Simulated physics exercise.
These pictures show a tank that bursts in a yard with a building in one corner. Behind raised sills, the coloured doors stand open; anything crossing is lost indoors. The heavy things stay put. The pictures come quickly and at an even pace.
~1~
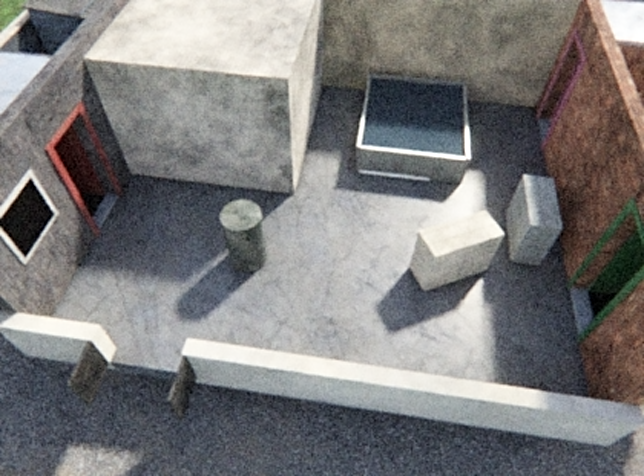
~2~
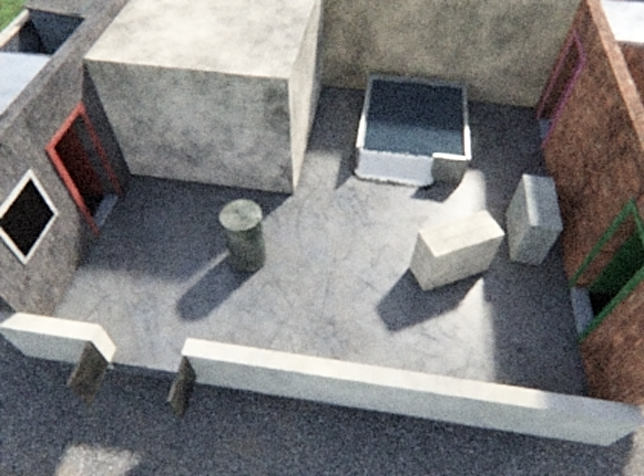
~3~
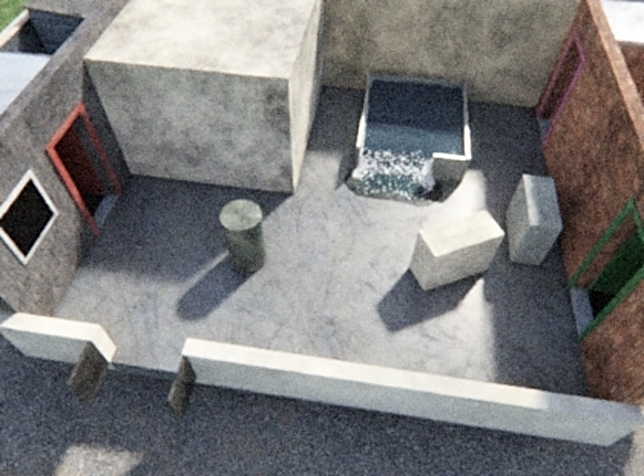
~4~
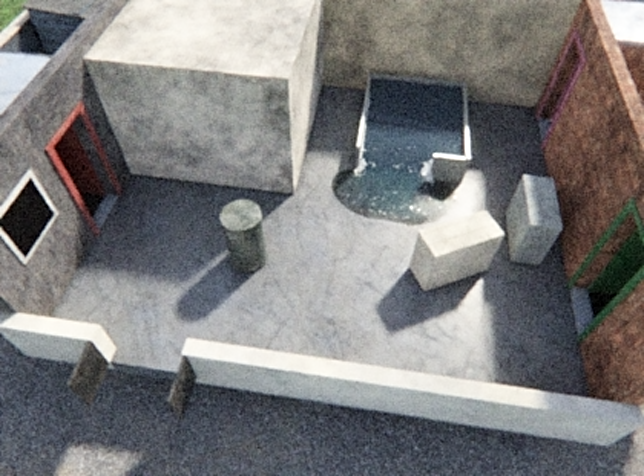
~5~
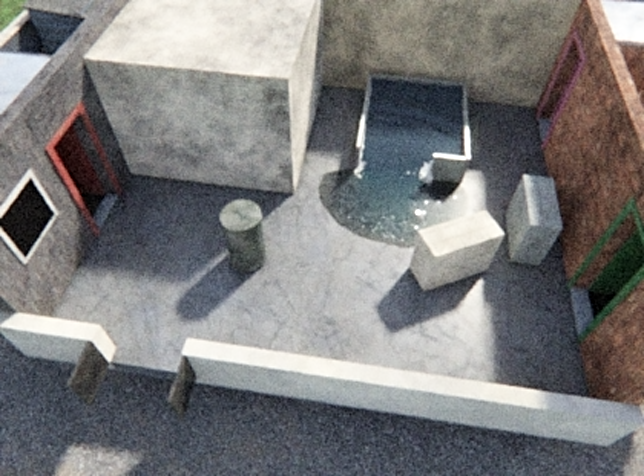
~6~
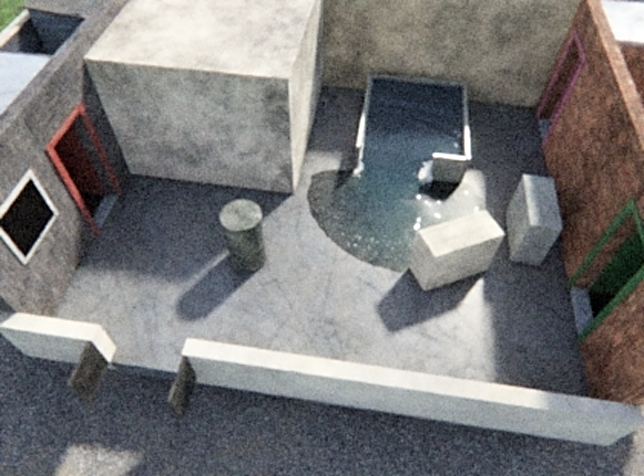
In a walled yard, a water tank bursts at the front and water spreads outward.
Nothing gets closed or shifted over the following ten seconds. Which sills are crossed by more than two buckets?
The pink door sill is not crossed by that much. The red door sill is crossed by more than that. The green door sill is not crossed by that much.
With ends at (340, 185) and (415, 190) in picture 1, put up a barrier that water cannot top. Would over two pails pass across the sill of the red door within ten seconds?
Going one by one: Red gets less than that.
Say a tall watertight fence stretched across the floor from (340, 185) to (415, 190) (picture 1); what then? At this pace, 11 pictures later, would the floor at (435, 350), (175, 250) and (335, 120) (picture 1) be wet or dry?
In that order: No water, clear, covered.
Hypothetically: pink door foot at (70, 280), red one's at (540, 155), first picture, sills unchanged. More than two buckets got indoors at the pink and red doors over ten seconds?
The pink one spills past the mark, and the red one never reaches the limit.
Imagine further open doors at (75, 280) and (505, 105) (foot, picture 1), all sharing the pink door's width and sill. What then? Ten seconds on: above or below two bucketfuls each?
Exceeds the threshold, stays below the threshold.
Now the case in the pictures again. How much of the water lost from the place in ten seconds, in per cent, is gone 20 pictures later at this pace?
Working it through, I arrive at 10 per cent.
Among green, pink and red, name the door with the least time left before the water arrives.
The green door.
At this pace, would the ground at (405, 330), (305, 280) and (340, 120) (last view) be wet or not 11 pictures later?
Taking them as listed, they are waterlogged, waterlogged and spared.
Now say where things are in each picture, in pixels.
In the first picture, the water tank at (415, 116) is whole and still.
In the second picture, the front is at (431, 183), out from the gap at (394, 165).
In the third picture, the front is at (427, 202), out from the gap at (394, 167).
In the fourth picture, the front is at a hidden place, out from the gap at (394, 168).
In the fifth picture, water pours out at (394, 168) and has run to (410, 244).
In the sixth picture, the front is at (401, 267), out from the gap at (394, 168).
A moment on, water covers 25 % of the floor; the pink door not reached, the red door not reached, the green door not reached.
Next, water covers 35 % of the floor; the pink door not reached, the red door not reached, the green door not reached.
Then, water covers 55 % of the floor; the pink door not reached, the red door not reached, the green door wet at the sill, nothing in.
Later, water covers 85 % of the floor; the pink door wet at the sill, nothing in, the red door under two buckets in, the green door wet at the sill, nothing in.
In the end, water covers 90 % of the floor; the pink door wet at the sill, nothing in, the red door over two buckets in, the green door wet at the sill, nothing in.
